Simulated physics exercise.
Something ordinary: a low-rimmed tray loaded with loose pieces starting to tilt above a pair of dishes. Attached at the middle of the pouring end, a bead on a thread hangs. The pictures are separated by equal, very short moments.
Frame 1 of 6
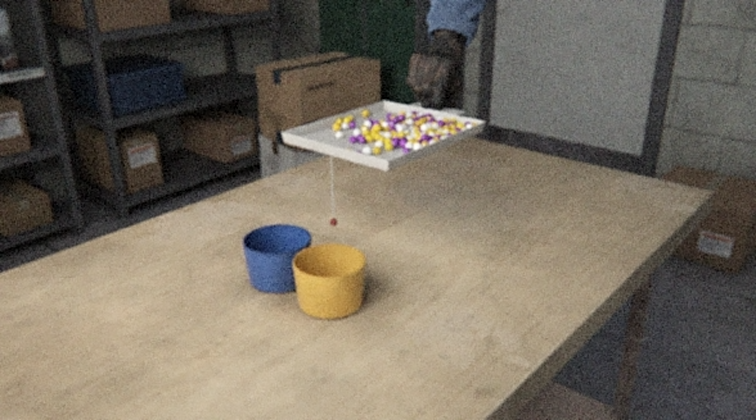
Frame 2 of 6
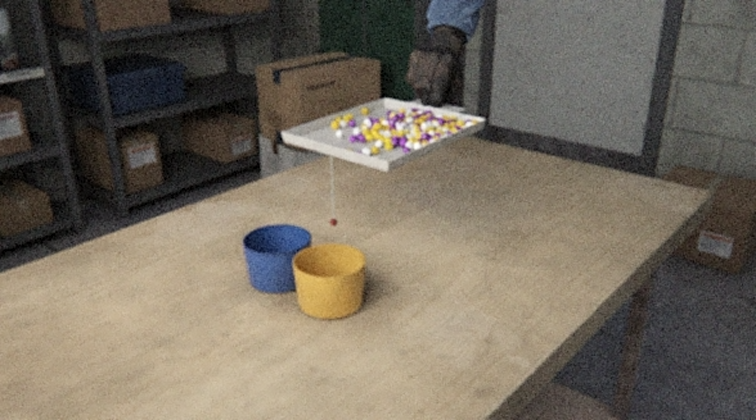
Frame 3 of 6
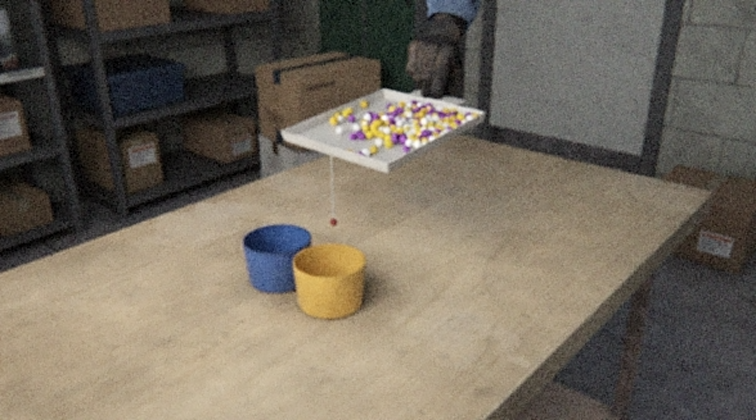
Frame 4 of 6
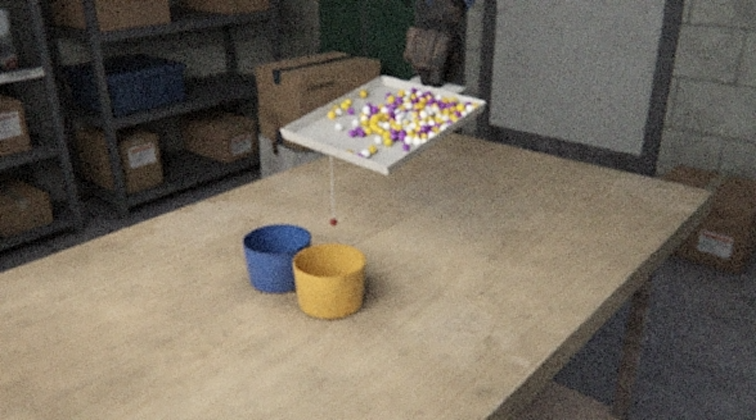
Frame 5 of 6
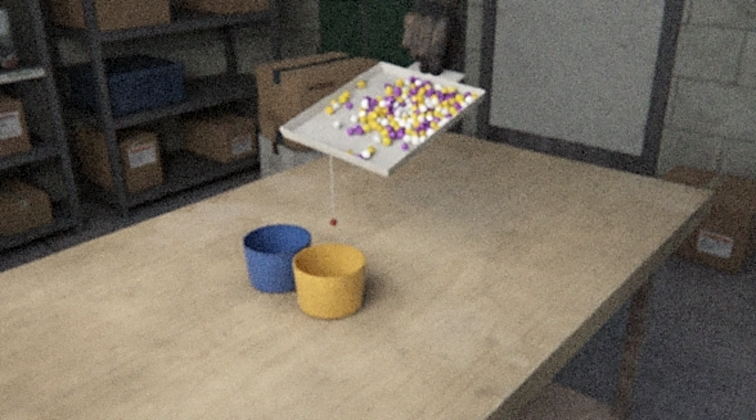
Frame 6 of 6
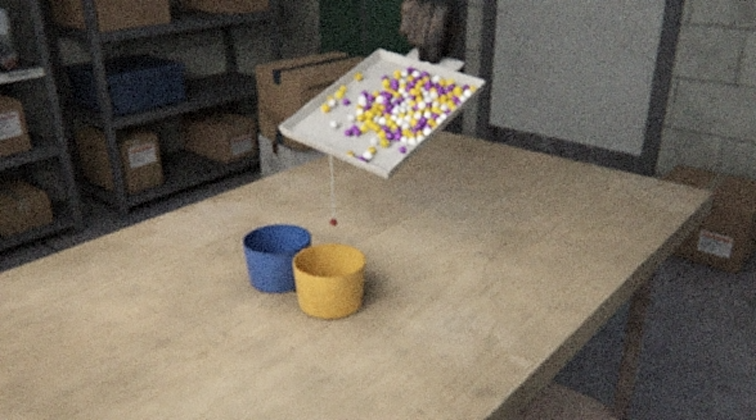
A gloved hand raised the far side of a pale tray of purple, yellow and white beads above a blue dish and a yellow one, and the beads began shifting across it.
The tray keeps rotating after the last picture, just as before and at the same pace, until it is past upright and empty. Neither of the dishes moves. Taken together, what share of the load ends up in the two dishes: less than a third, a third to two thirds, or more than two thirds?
The dishes end up with a third to two thirds of the load.
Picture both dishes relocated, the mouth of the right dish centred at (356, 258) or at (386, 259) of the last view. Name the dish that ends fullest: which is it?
On the first try it would be the one on the right, and on the second the one on the right.
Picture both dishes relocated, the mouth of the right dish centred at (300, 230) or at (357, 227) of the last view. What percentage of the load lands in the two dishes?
0 %, then 0 %.
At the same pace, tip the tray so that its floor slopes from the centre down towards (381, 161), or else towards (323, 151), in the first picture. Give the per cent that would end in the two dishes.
Roughly 20 % in the first case and 60 % in the second.
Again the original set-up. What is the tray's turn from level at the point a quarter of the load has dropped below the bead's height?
Around 70°, give or take.
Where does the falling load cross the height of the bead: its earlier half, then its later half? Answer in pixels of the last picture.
Earlier half at (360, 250), later half at (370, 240).
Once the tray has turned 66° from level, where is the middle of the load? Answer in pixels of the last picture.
The middle of the pieces shows up near (363, 163).
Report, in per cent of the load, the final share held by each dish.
Final share: Left dish at 0 per cent, right dish at 50 per cent.
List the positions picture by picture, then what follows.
The first picture shows corners of the pouring end near (285, 132) and (388, 160), level; middle of the load near (408, 131), round plastic beads; left dish near (253, 267); right dish near (305, 291); bead on its thread near (334, 222).
The second picture shows corners of the pouring end near (285, 132) and (388, 160), level; middle of the load near (408, 129).
The third picture shows corners of the pouring end near (284, 131) and (387, 162), tipped barely, lowest at the right corner; middle of the load near (407, 124).
The fourth picture shows corners of the pouring end near (284, 129) and (387, 165), tipped a little, lowest at the right corner; middle of the load near (407, 117), only a few on the move.
The fifth picture shows corners of the pouring end near (283, 128) and (387, 168), tipped clearly, lowest at the right corner; middle of the load near (407, 110), a little on the move.
The sixth picture shows corners of the pouring end near (282, 126) and (387, 170), tipped clearly, lowest at the right corner; middle of the load near (405, 106), all but a few on the move; left dish near (253, 267); right dish near (305, 291).
Shortly afterwards, tray tipped steeply; near two thirds on the tray; a little in the right dish; only a few outside both; near a quarter in the air.
Next, tray tipped past a quarter turn; a little on the tray; near a third in the right dish; only a few in the left dish; near a third outside both; a little in the air.
Some moments later, tray tipped past a quarter turn; near half in the right dish; only a few in the left dish; near half outside both.
In the end, tray tipped past a quarter turn; near half in the right dish; only a few in the left dish; near half outside both.
